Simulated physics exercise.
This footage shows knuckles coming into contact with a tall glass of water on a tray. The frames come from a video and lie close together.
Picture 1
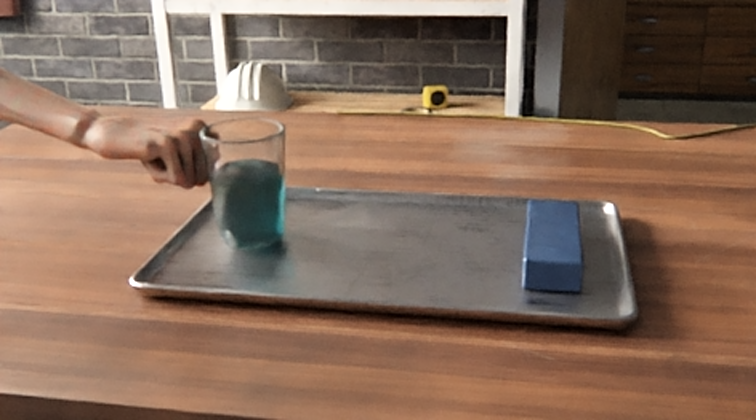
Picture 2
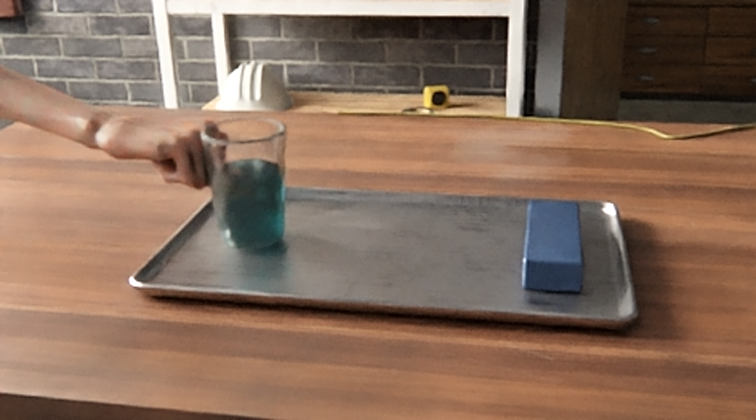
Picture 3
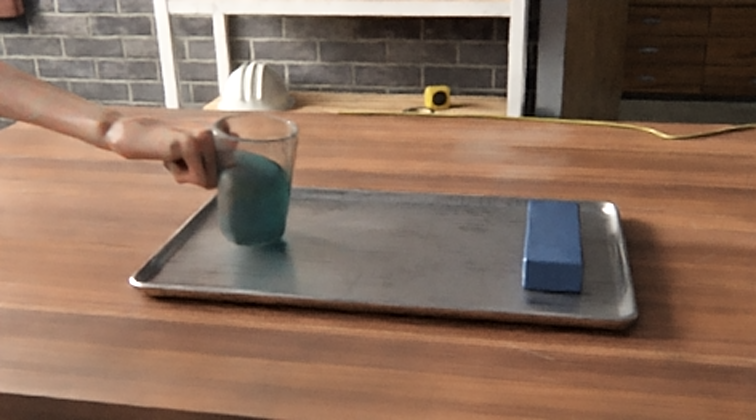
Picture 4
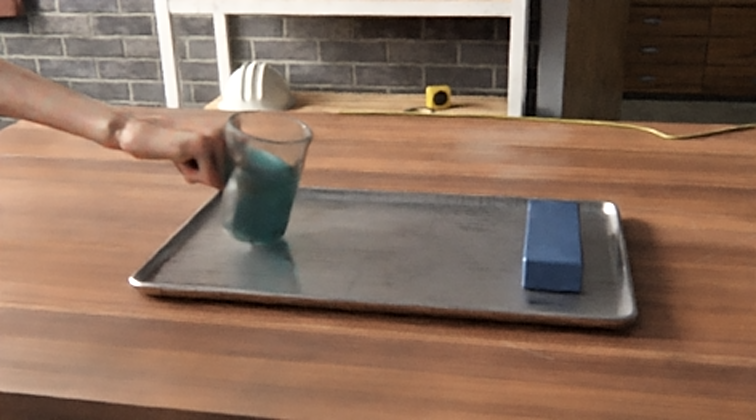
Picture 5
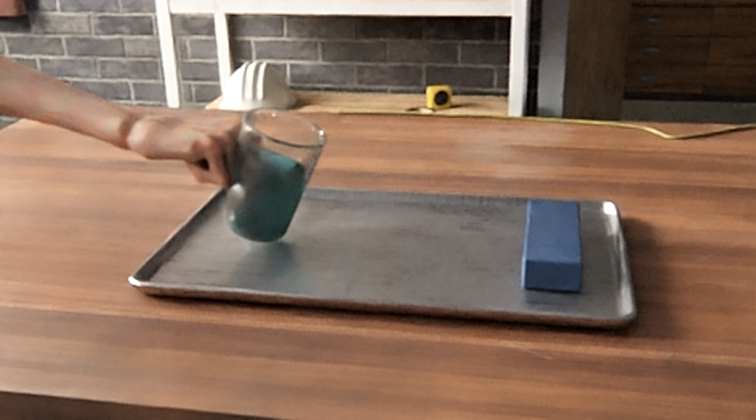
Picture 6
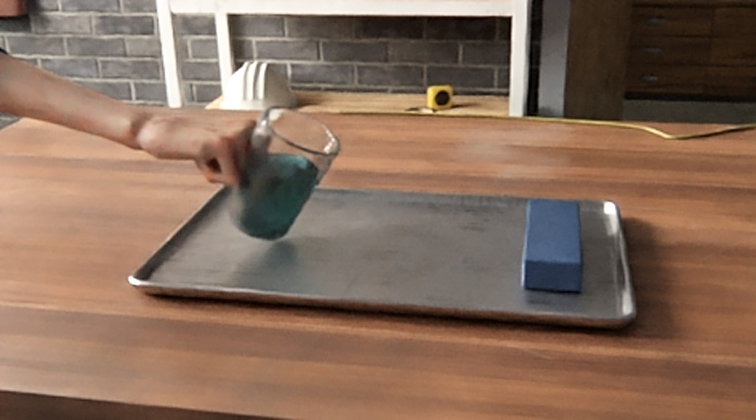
The clip shows a hand at the left touching a glass of blue-green liquid on a metal tray, with a blue block at the right; the glass tilts steadily rightward as the hand moves along with it.
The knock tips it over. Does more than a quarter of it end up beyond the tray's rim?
No.
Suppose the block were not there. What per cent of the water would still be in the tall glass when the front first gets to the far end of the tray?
About 40 per cent.
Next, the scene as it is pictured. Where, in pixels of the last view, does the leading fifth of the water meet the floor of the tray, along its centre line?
Landing point, centre line: Approx. (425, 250).
A moment on, the tall glass lies on its side and 98 per cent is in the glass, 0 on the tray and 2 above or beyond its rim.
Next, the tall glass lies on its side and 57 per cent is in the glass, 29 on the tray and 14 above or beyond its rim.
Then the tall glass lies on its side and 30 per cent is in the glass, 46 on the tray and 24 above or beyond its rim.
Later the tall glass lies on its side and 16 per cent is in the glass, 73 on the tray and 10 above or beyond its rim.
In the end 92 per cent is held by tray and glass, 8 is off the tray.
